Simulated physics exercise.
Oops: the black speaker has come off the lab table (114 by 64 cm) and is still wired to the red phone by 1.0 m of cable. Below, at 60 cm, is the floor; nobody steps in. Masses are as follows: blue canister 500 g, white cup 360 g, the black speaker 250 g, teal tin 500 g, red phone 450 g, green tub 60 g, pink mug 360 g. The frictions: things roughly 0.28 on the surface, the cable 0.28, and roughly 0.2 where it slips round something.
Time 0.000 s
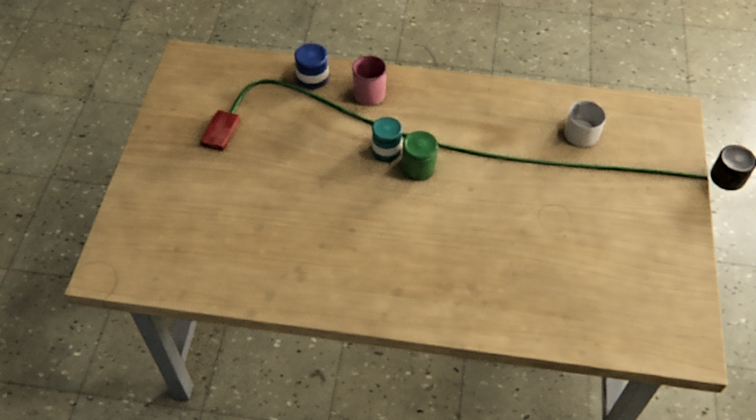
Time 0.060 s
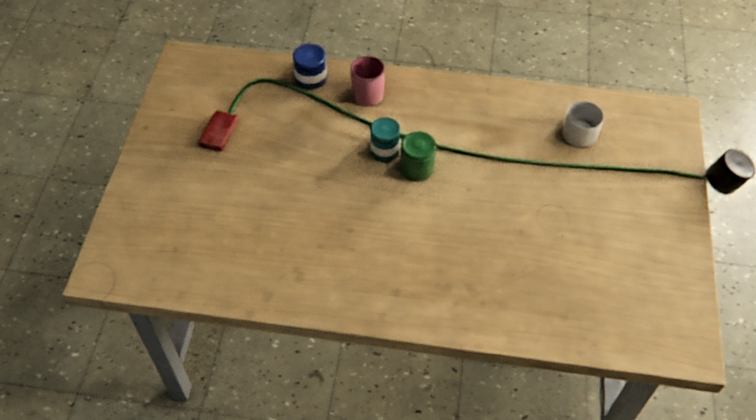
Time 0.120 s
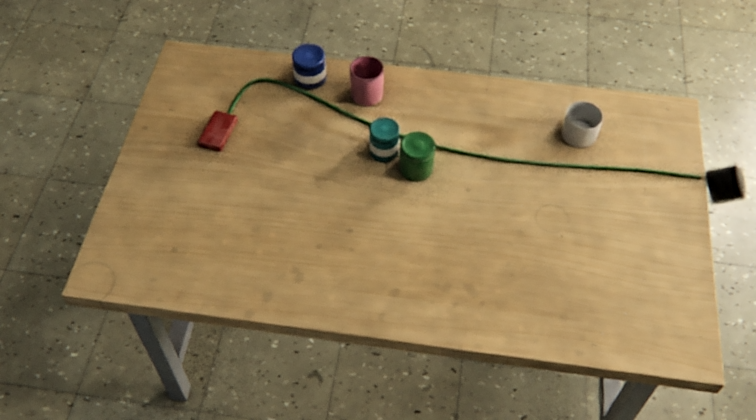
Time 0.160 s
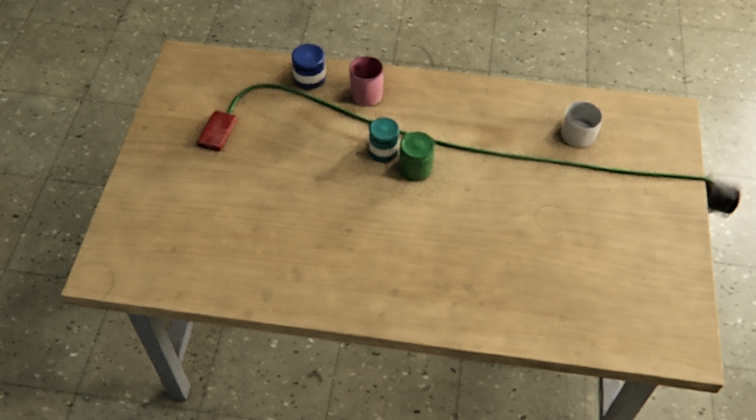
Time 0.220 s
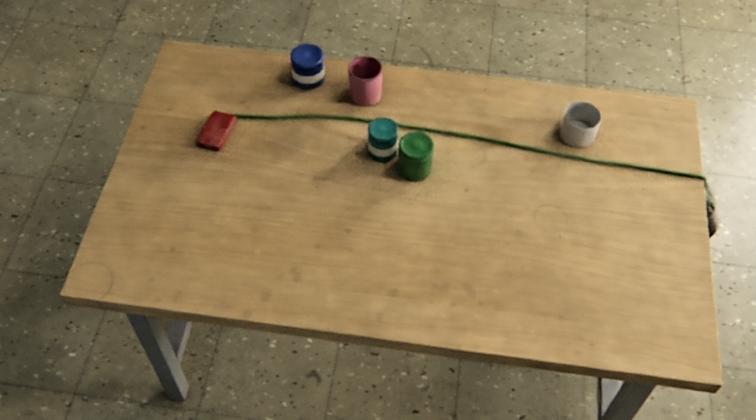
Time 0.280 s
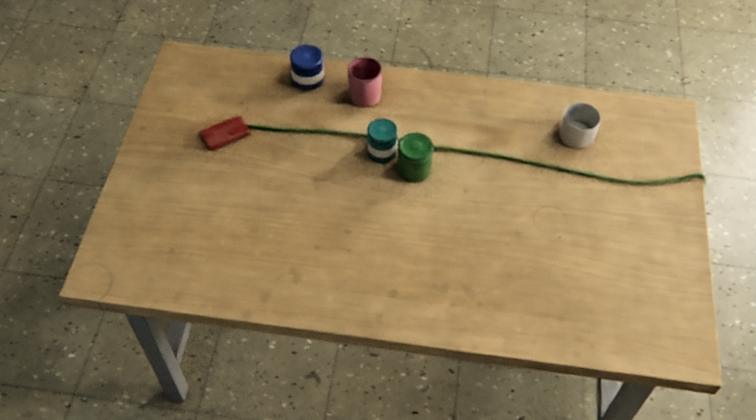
On a wooden table, a black object tipped over and dropped out of sight past the right edge, pulling the curvy green cable straighter and turning the red phone, while the cans and cups stayed put.
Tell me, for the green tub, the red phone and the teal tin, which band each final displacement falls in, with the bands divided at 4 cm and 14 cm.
Outcome: Green tub: Small displacement; red phone: Large displacement; teal tin: Small displacement.
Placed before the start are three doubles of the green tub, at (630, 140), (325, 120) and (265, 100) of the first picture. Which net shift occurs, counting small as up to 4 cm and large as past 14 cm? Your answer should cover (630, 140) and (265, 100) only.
Result, in order: Minor / major.
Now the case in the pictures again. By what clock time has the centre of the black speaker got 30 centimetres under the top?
Estimate: About 0.55 s.
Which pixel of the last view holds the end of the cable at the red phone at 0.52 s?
Around (306, 150).
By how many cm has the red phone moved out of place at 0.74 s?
Red phone: 25 cm.
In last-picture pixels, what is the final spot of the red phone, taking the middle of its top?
You'll find it ending up somewhere near (366, 129).
At 0.5 s, the cable's tail end at (306, 150); red phone 14 cm off its start, black speaker over the edge.
At 0.7 s, the cable's tail end at (353, 132); red phone 23 cm off its start, black speaker over the edge.
At 1.0 s, the cable's tail end at (384, 137); red phone 29 cm off its start at (361, 130), teal tin 2 cm off its start at (391, 132), black speaker over the edge.
At 1.2 s, the cable's tail end at (388, 135); red phone 30 cm off its start, teal tin 2 cm off its start, black speaker over the edge.
At 2.4 s, the cable's tail end at (389, 135); red phone 30 cm off its start at (366, 129), teal tin 2 cm off its start at (392, 133), green tub 1 cm off its start at (418, 147), black speaker over the edge.
